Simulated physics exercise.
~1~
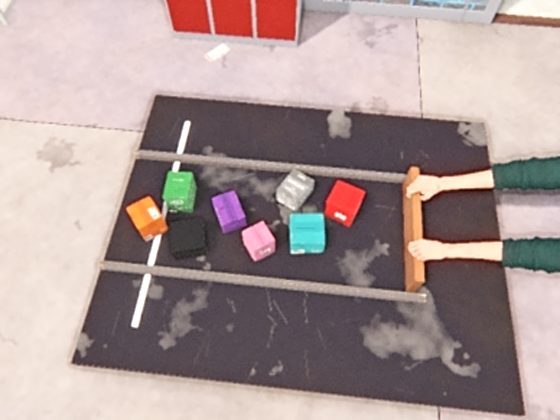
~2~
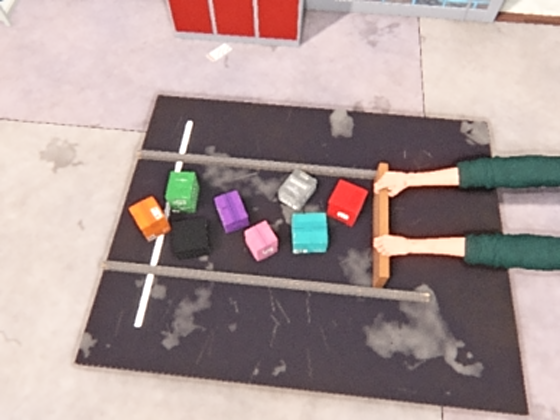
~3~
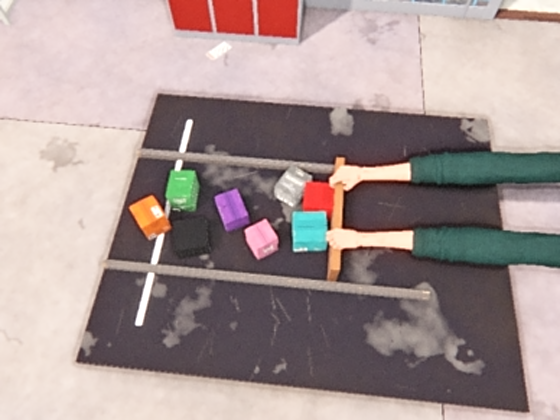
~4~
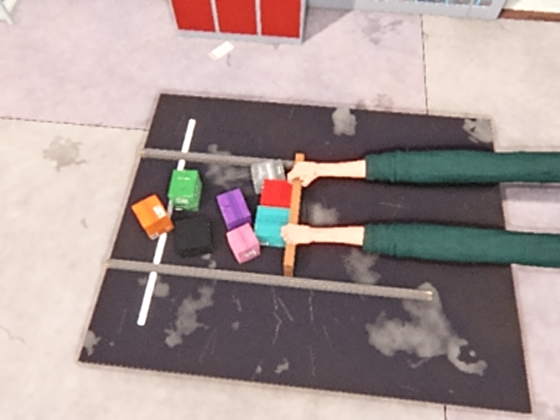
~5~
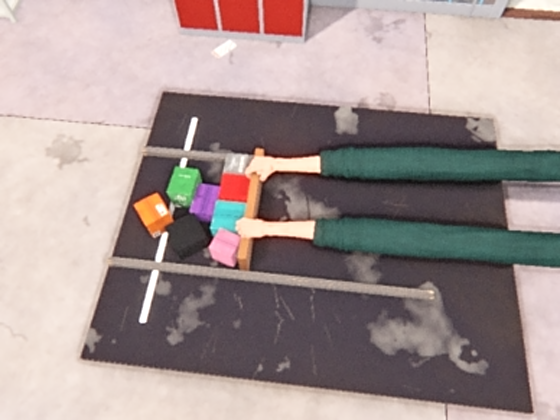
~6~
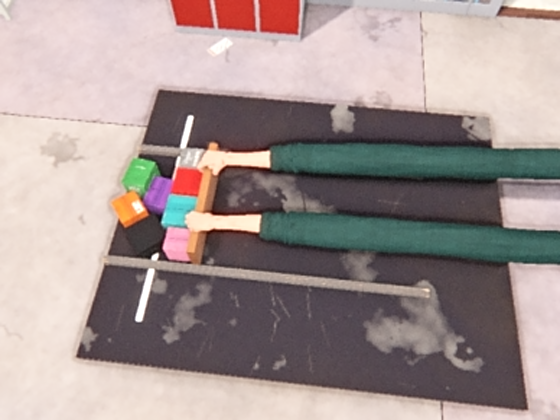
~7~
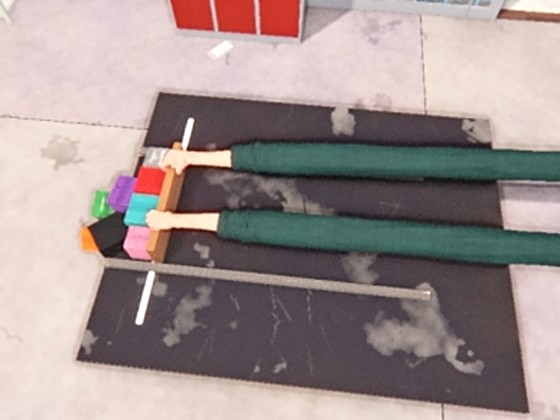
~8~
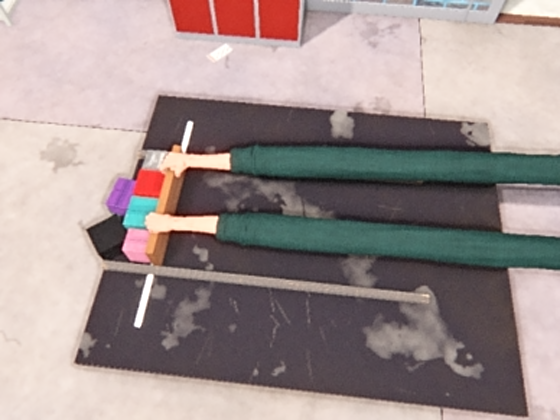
Two hands in dark green sleeves grip an upright orange-brown plank at the right of a dark, scuffed deck, seen from above by a slightly swaying camera. Eight coloured boxes lie between two grey rails, with orange, green and black ones near a white tape line at the left. The arms push the plank left, gathering the red, turquoise and grey boxes, then the pink and purple ones. The packed cluster slides over the deck's left edge. The plank stops at the tape, and the green and orange boxes drop out of sight while the others remain, the black one jutting over the edge.
